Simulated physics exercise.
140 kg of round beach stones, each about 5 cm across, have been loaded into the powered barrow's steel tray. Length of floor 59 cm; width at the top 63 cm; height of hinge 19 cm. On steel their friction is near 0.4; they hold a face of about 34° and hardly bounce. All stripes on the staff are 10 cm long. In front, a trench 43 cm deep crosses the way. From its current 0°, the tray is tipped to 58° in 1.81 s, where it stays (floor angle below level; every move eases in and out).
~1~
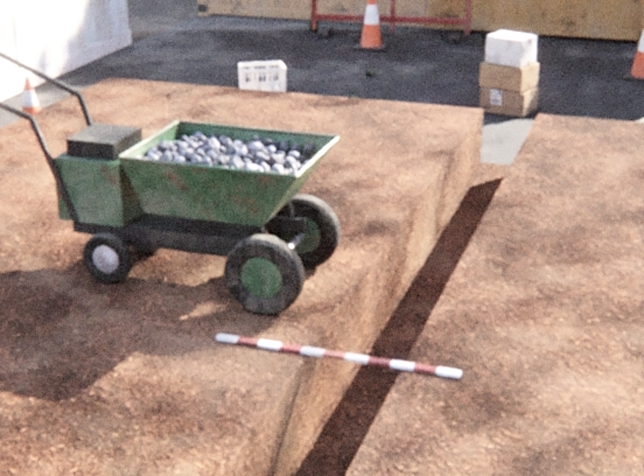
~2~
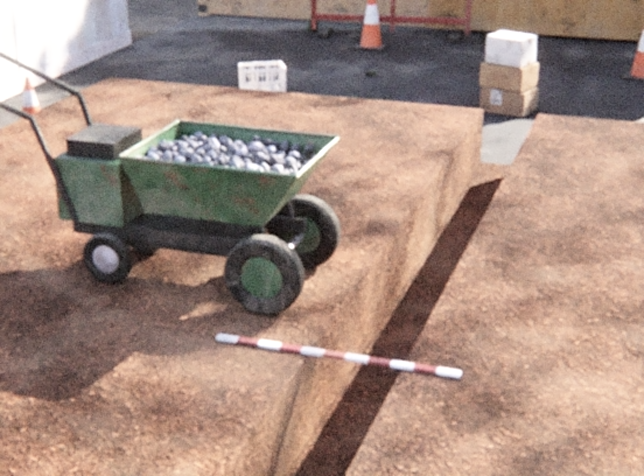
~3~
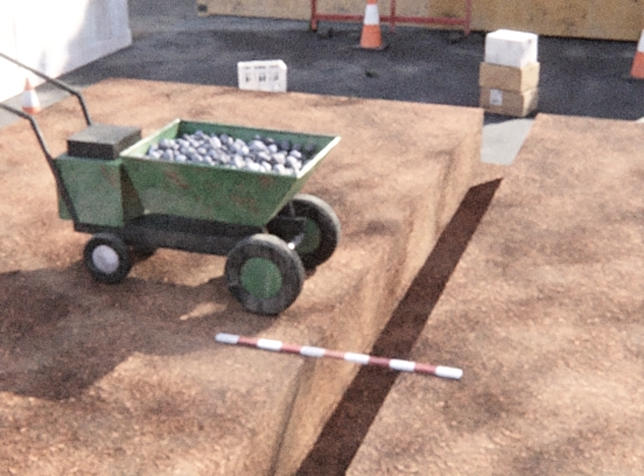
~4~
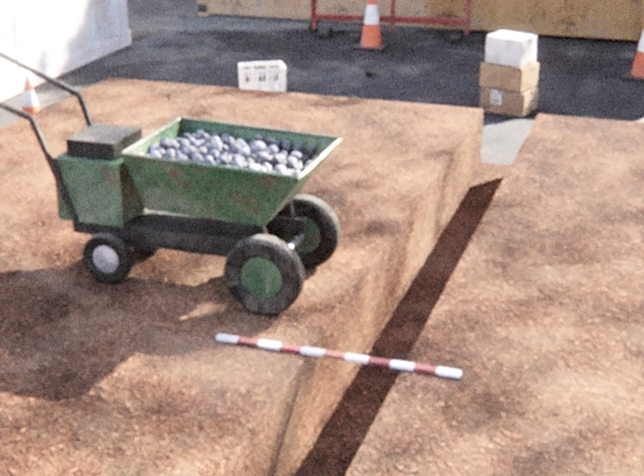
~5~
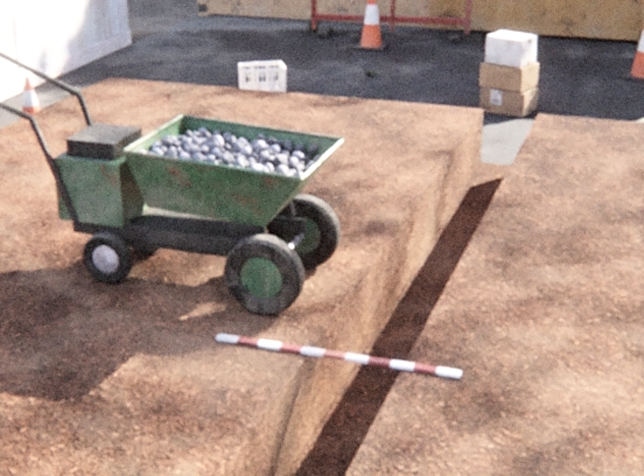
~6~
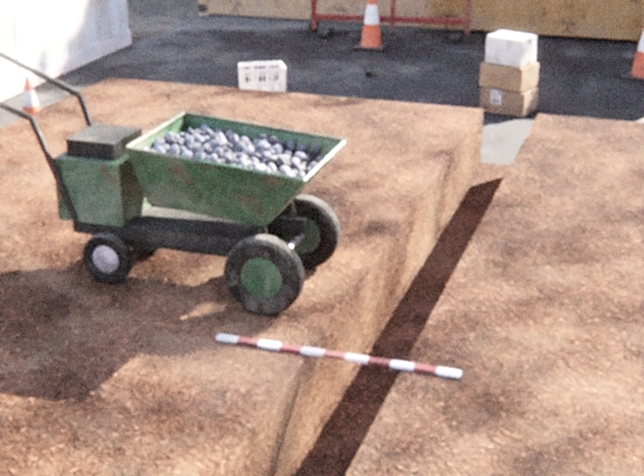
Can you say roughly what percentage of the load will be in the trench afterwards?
Roughly 55 per cent, I would say.
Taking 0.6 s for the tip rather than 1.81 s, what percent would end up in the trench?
35 per cent.
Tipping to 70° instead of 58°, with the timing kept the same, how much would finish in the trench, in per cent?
With that change, near 60 per cent.
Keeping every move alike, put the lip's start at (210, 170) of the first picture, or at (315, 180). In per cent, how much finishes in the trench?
Roughly 55 percent for the first, and 40 percent for the second.
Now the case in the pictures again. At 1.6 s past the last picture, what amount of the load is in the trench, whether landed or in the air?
20 per cent, give or take.
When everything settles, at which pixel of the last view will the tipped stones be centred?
Look at roughly (412, 370).
Then, 1.1 s after the last picture the floor is at 49°, 100 % in the tray; the foremost stones are at (374, 220).
Then, 1.6 s after the last picture the floor is at 58°, 72 % in the tray, 20 % in the trench, 9 % past the trench; the foremost stones are at (476, 313).
Then, 2.0 s after the last picture the floor is at 58°, 50 % in the tray, 31 % in the trench, 19 % past the trench; the foremost stones are at (569, 323).
Then, 3.9 s after the last picture the floor is at 58°, 24 % in the tray, 55 % in the trench, 21 % past the trench; the foremost stones are at (642, 335).
